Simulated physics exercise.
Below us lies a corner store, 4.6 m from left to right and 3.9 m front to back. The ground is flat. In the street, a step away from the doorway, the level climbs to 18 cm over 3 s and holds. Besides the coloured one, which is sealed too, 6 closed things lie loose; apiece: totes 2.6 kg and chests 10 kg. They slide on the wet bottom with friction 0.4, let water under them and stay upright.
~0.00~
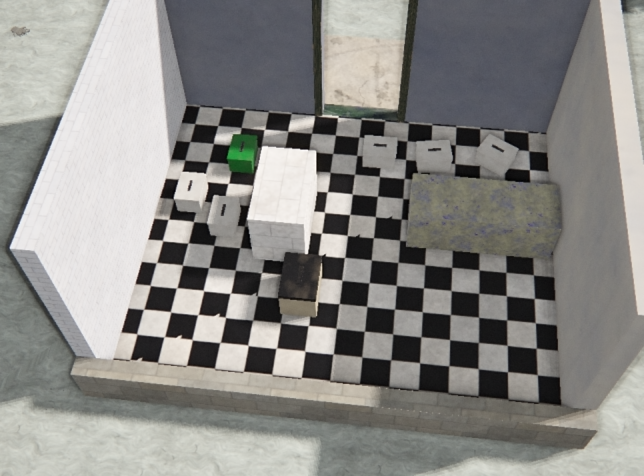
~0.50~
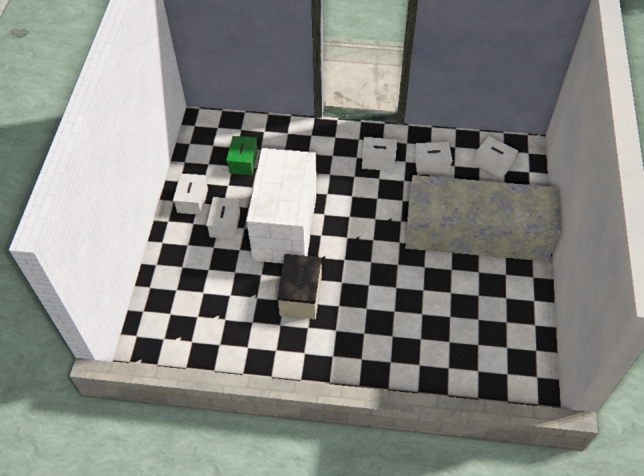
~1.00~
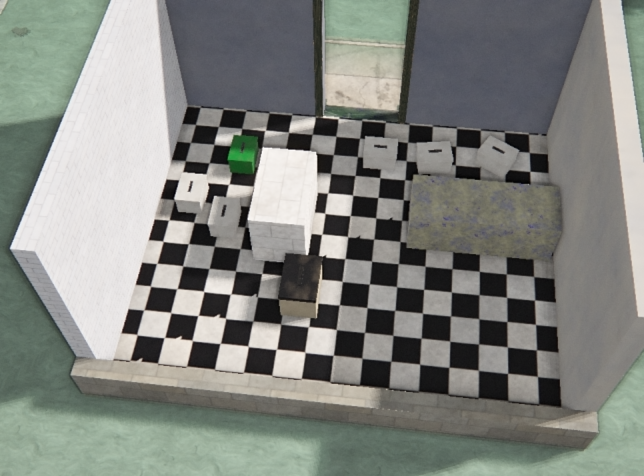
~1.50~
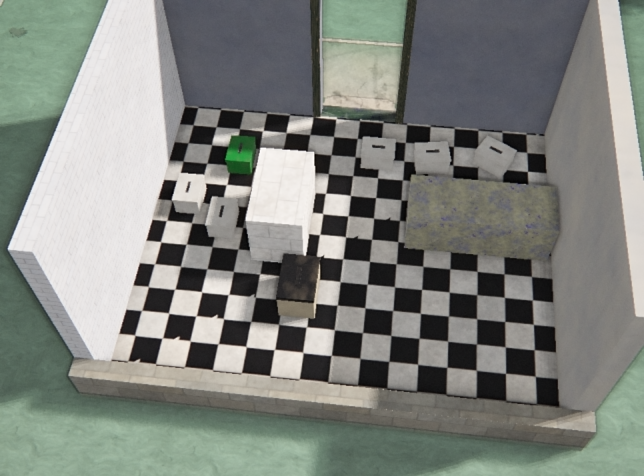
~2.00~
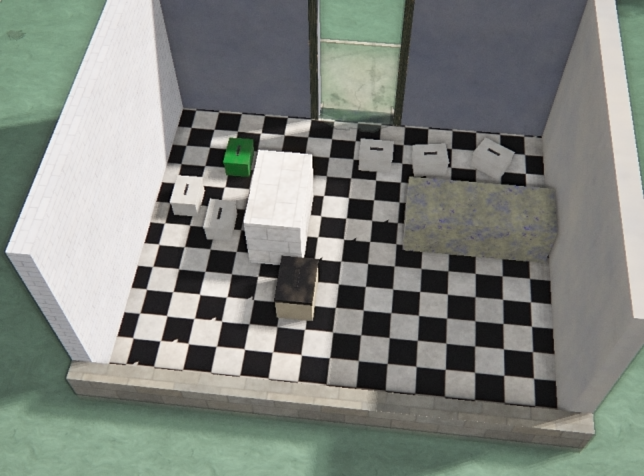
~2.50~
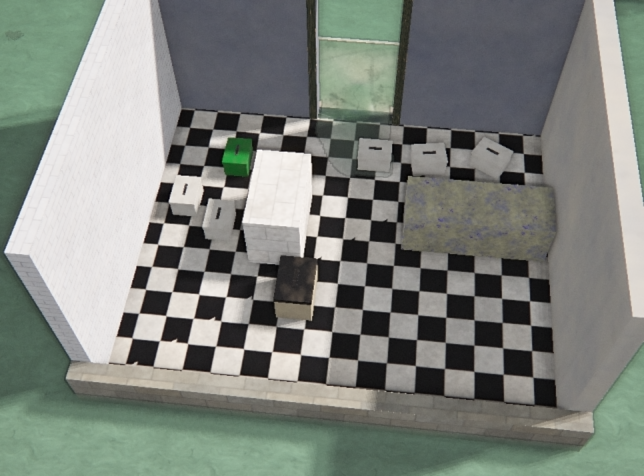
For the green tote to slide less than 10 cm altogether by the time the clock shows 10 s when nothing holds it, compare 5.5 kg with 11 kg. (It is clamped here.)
For it, only the larger load is enough.
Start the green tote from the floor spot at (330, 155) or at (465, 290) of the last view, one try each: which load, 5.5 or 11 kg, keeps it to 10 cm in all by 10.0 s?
In turn: Neither holds; the smaller is enough.
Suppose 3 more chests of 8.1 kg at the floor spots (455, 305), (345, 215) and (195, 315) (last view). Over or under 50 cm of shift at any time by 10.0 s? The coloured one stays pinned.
In turn: Under, over, under.
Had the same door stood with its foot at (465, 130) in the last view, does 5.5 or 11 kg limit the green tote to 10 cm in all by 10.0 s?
In that case neither load is enough.
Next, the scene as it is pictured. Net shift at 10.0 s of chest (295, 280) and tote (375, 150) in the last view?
In that order: 5 cm, 300 cm.
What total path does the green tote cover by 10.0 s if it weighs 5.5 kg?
About 50 cm.
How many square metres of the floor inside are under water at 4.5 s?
Some 6.0 m2.
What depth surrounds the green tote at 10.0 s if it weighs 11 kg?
Roughly 5 cm.
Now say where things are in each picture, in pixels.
The first frame shows the green tote at (242, 147) rests on the ground; 0.0 m2 under water; 0 of 7 have shifted.
The second frame shows the green tote at (242, 149) rests on the ground; 0.0 m2 under water; 0 of 7 have shifted.
The third frame shows the green tote at (243, 148) rests on the ground; 0.0 m2 under water; 0 of 7 have shifted.
The fourth frame shows the green tote at (240, 148), on the bottom; 0.0 m2 under water; 0 of 7 have shifted.
The fifth frame shows the green tote at (238, 151), on the bottom; 0.1 m2 under water; 0 of 7 have shifted.
The sixth frame shows the green tote at (237, 151), on the bottom; water covers 0.5 m2; 0 of 7 have shifted.
After 3.5 s the green tote would be 0 cm from its start with 5.5 kg and 0 cm from its start with 11 kg; 0 cm of water round it then.
After 4.5 s the green tote would be 1 cm from its start with 5.5 kg and 0 cm from its start with 11 kg; 3 cm of water round it then.
After 7.0 s the green tote would be 14 cm from its start with 5.5 kg and 0 cm from its start with 11 kg; 3 cm of water round it then.
After 10.0 s the green tote would be 50 cm from its start with 5.5 kg and 0 cm from its start with 11 kg; 5 cm of water round it then.
